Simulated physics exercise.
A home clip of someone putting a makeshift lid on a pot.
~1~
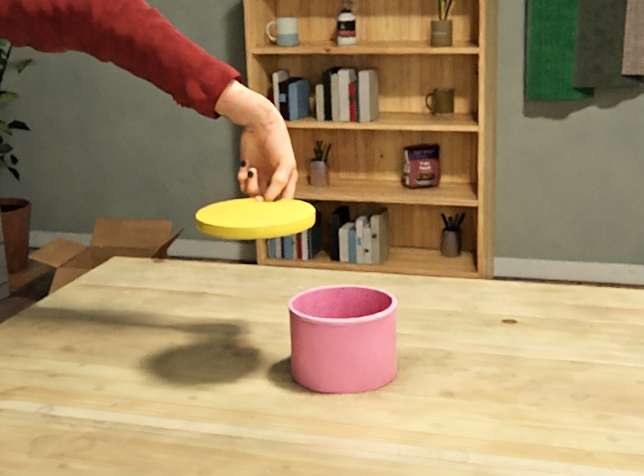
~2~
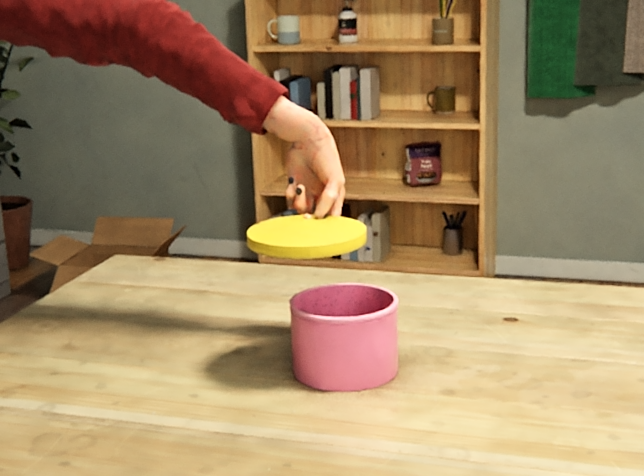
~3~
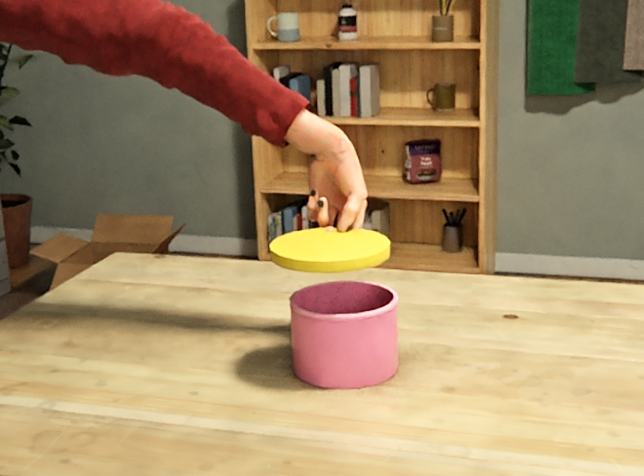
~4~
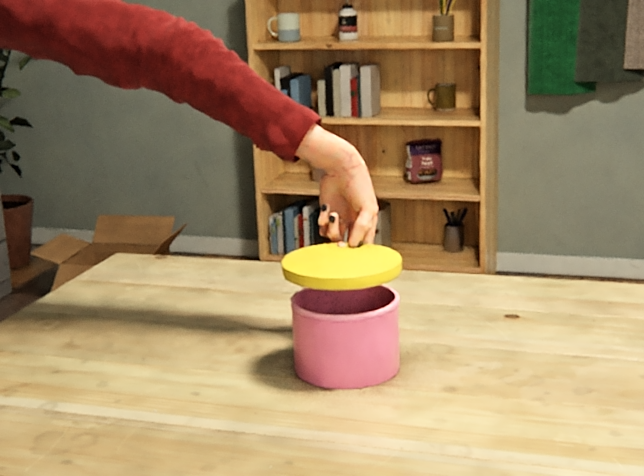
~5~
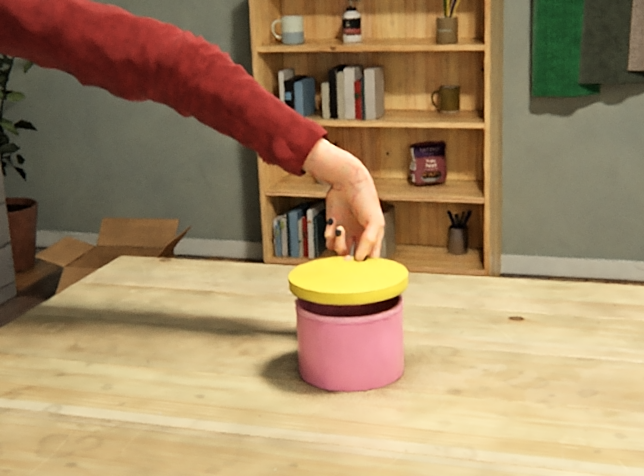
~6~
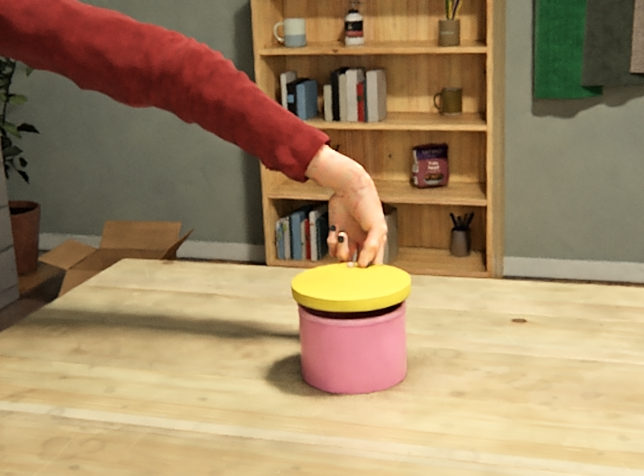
A hand moves a yellow disc rightward and lowers it onto an open pink jar.
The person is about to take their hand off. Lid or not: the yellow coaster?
As it turns out, the yellow coaster covers the opening.
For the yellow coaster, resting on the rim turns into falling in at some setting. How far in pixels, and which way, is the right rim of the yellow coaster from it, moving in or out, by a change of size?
About 8 pixels left.
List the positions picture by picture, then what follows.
The first picture shows still on the way; yellow coaster (256, 218); jar (343, 337).
The second picture shows still on the way; yellow coaster (307, 236); jar (345, 335).
The third picture shows still on the way; yellow coaster (330, 250); jar (345, 332).
The fourth picture shows still on the way; yellow coaster (341, 265); jar (346, 333).
The fifth picture shows still on the way; yellow coaster (348, 279); jar (350, 335).
The sixth picture shows in place, still held; yellow coaster (351, 286); jar (353, 337).
Then, 0.10 s after the last picture, yellow coaster moving near (351, 297).
Then, 0.40 s after the last picture, yellow coaster sitting on the rim near (351, 296).
At rest, the yellow coaster works as a lid, near (351, 296).
